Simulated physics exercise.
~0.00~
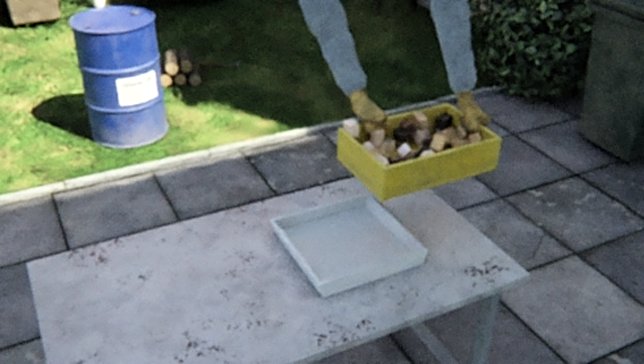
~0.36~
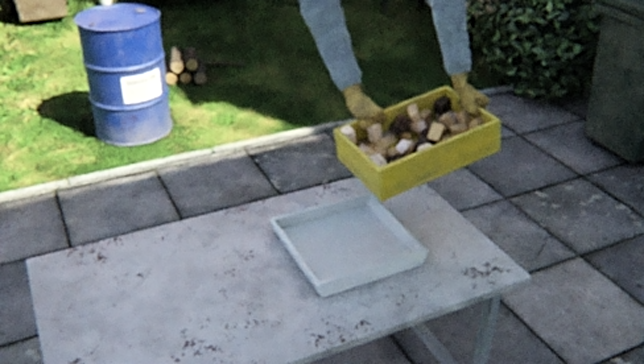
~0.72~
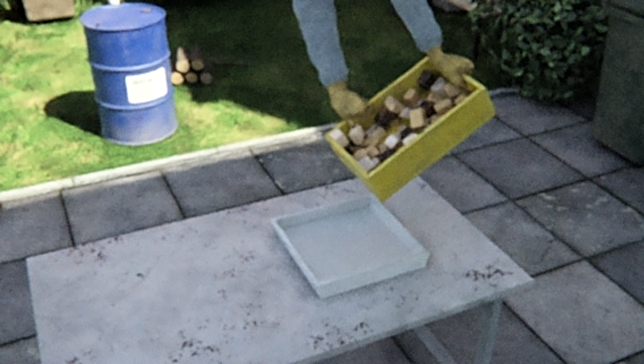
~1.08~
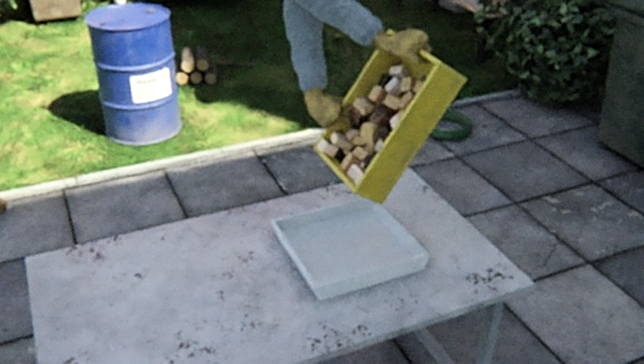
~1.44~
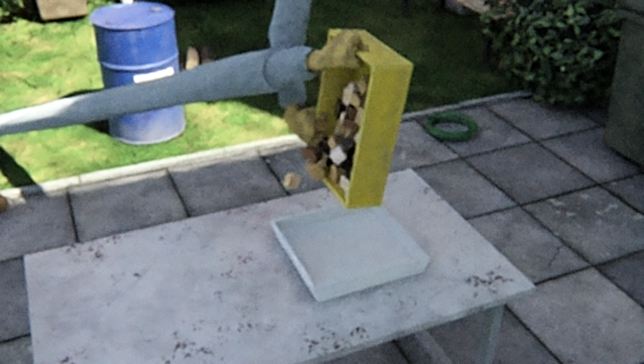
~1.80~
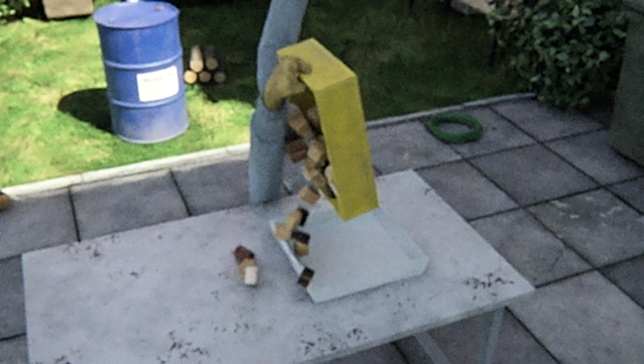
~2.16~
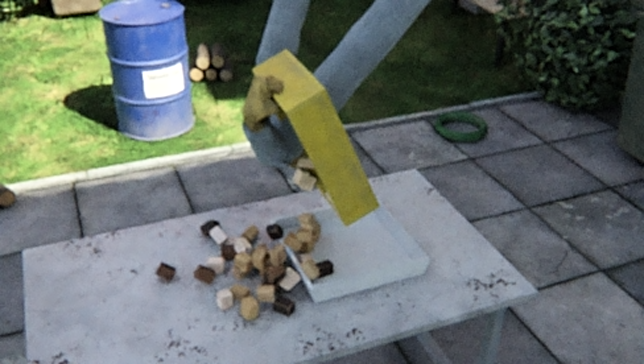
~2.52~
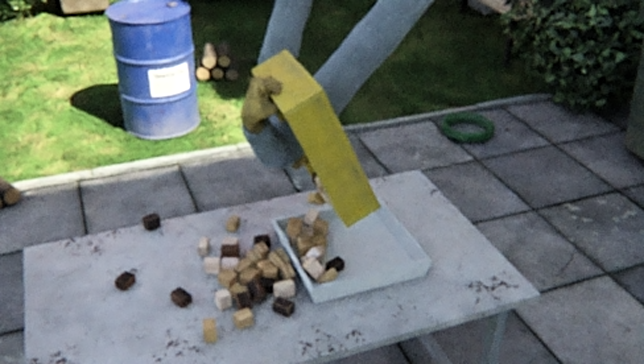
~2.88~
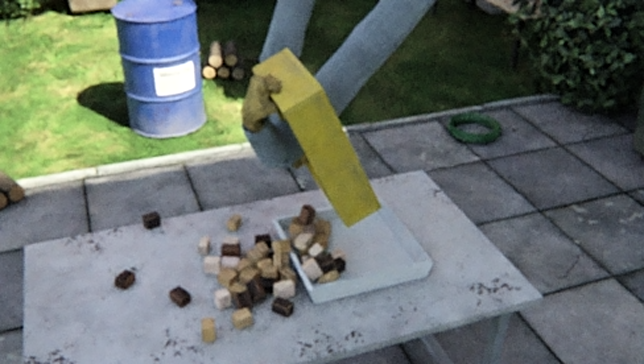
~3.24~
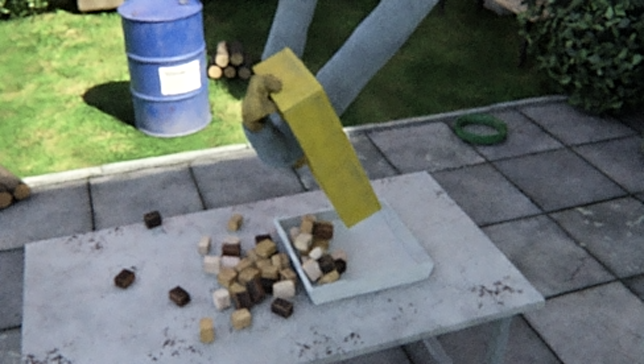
A yellow crate full of wooden blocks was tipped up by gloved hands over a white tray on an outdoor table, and the blocks tumbled out to the left, many landing in a scattered heap on the tabletop while others ended up in the tray.
